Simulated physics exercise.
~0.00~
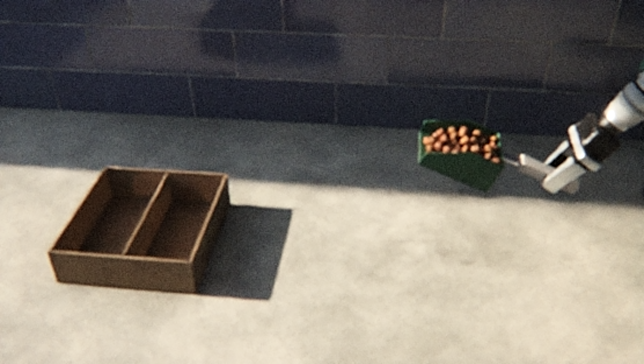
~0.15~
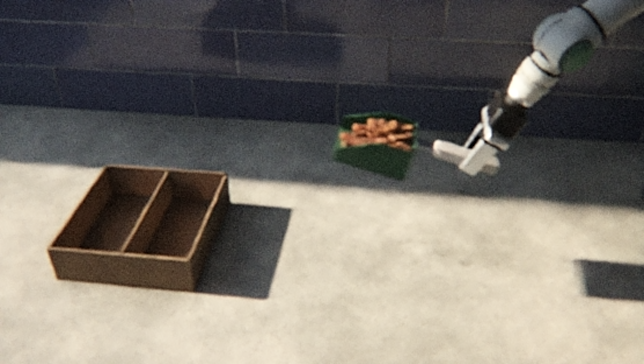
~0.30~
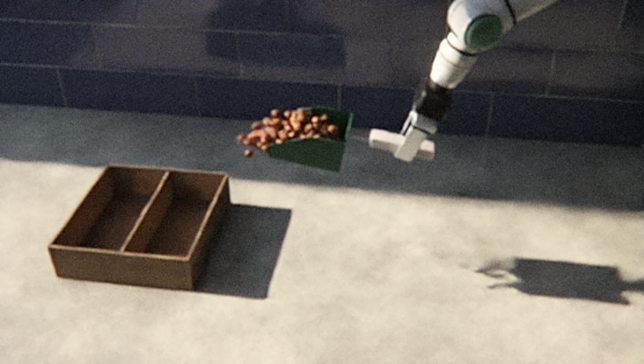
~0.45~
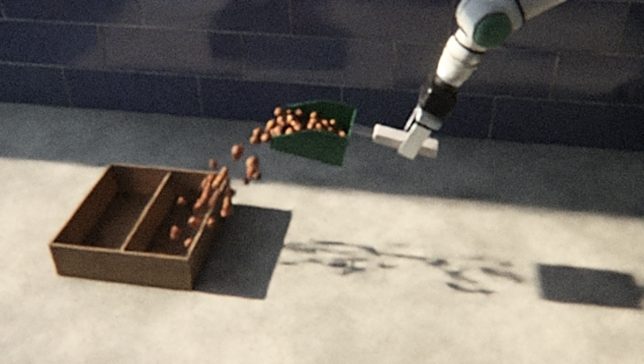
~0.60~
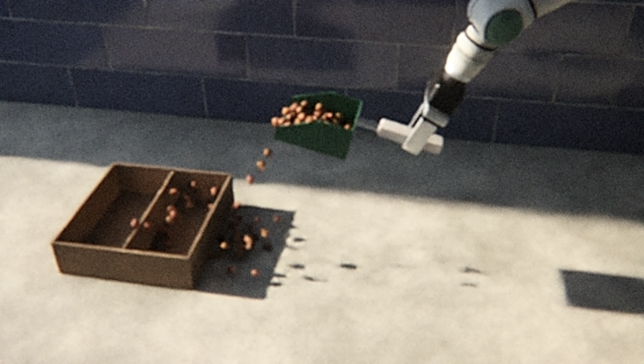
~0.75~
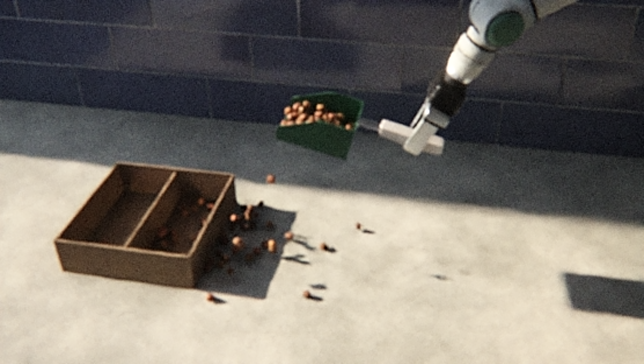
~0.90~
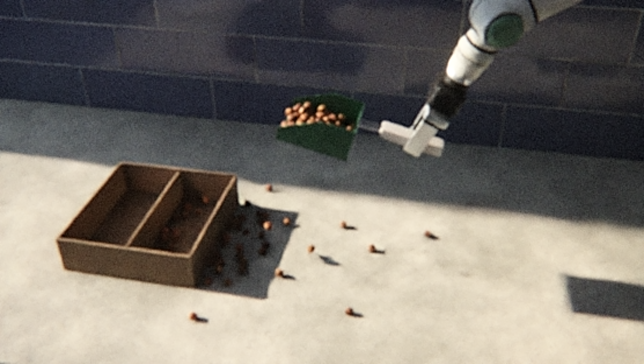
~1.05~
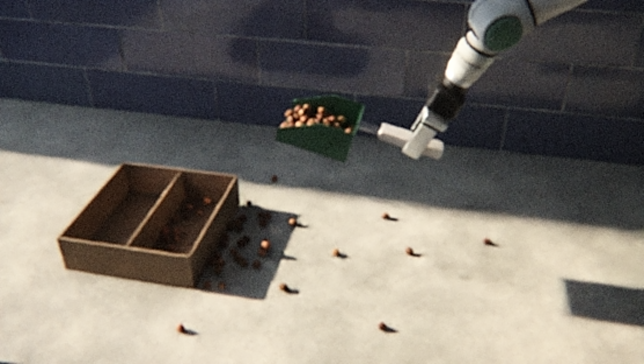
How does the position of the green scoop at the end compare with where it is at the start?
At the start the scoop is on the right side of the view, far from the box. By the end it is well to the left of there and slightly higher in view, hanging much closer to the box.
